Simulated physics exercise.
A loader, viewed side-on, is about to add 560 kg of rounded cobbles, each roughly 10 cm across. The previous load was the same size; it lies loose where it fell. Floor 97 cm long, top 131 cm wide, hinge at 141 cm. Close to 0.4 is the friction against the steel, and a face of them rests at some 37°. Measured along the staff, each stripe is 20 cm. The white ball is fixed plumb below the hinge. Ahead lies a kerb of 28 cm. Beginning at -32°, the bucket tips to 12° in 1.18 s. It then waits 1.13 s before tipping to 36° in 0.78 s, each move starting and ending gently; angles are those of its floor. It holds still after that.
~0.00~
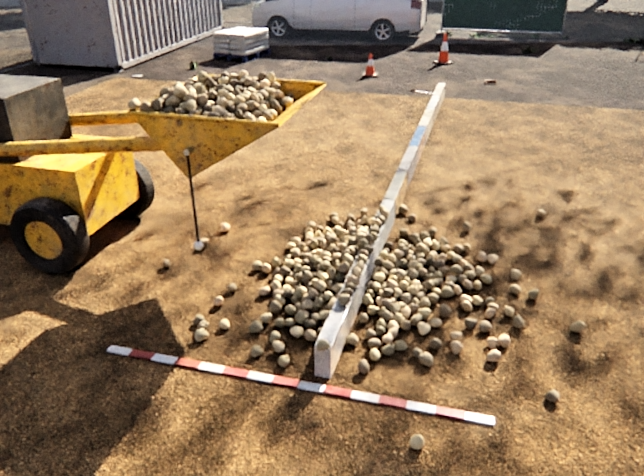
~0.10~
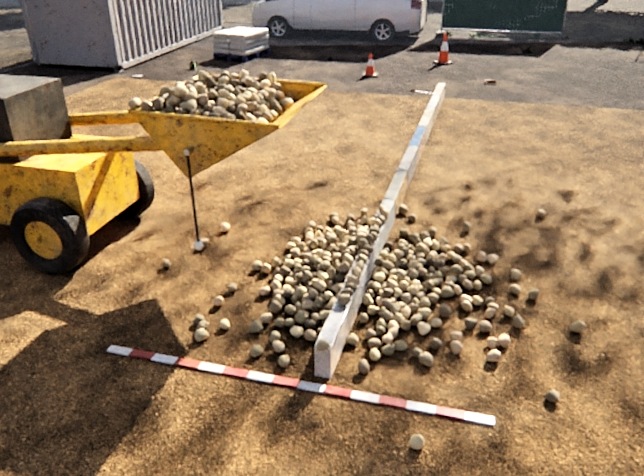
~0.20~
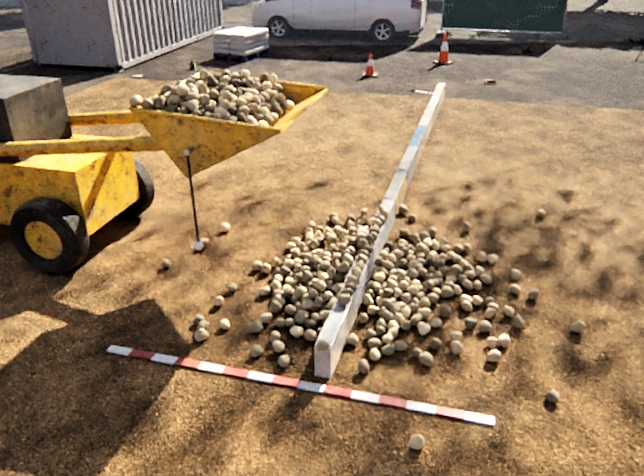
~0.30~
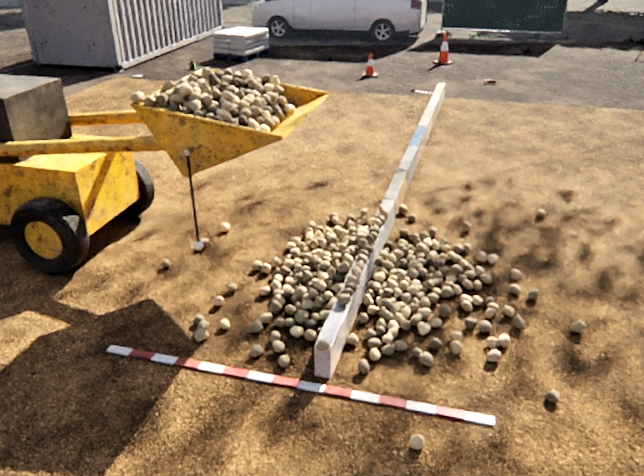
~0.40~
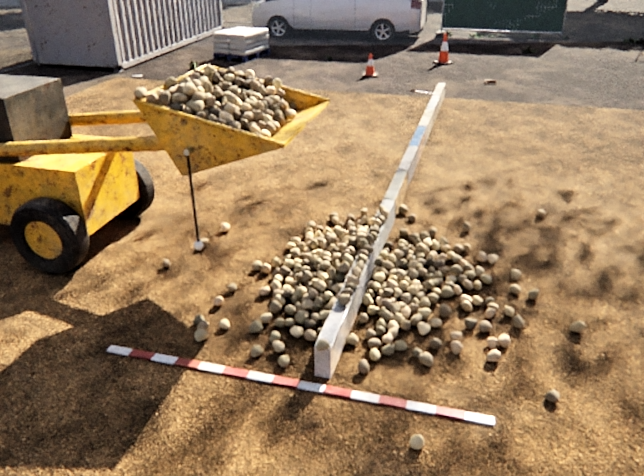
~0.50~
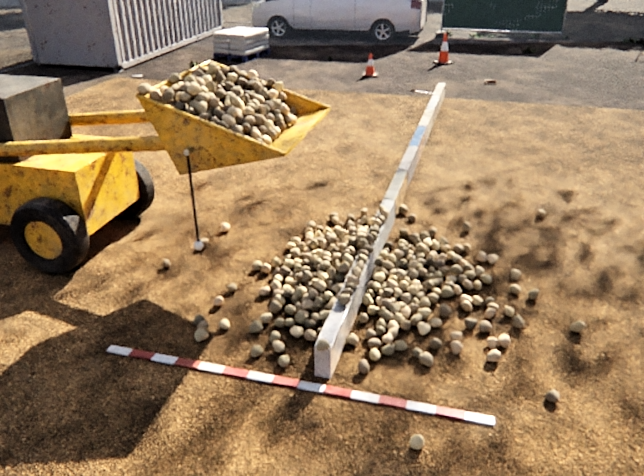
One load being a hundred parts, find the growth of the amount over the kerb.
A growth of about 4 parts in a hundred.
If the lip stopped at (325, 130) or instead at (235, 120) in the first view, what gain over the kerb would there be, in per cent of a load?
Close to 55 per cent, followed by close to 0 per cent.
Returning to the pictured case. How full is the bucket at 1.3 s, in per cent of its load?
Some 100 %, roughly, is held.
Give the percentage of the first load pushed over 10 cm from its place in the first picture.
10 per cent.
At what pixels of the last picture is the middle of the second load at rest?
Roughly pixel (319, 254) in the last view.
After 0.9 s the floor is at 5°; in per cent of one load, 100 in the bucket, 62 on this side of the kerb, 39 over the kerb; the foremost stones are at (532, 297).
After 1.3 s the floor is at 12°; in per cent of one load, 99 in the bucket, 63 on this side of the kerb, 39 over the kerb; the foremost stones are at (532, 297).
After 3.5 s the floor is at 36°; in per cent of one load, 3 in the bucket, 155 on this side of the kerb, 43 over the kerb; the foremost stones are at (532, 297).
After 6.4 s the floor is at 36°; in per cent of one load, 0 in the bucket, 158 on this side of the kerb, 43 over the kerb; the foremost stones are at (532, 297). Net gain over the kerb, 4.
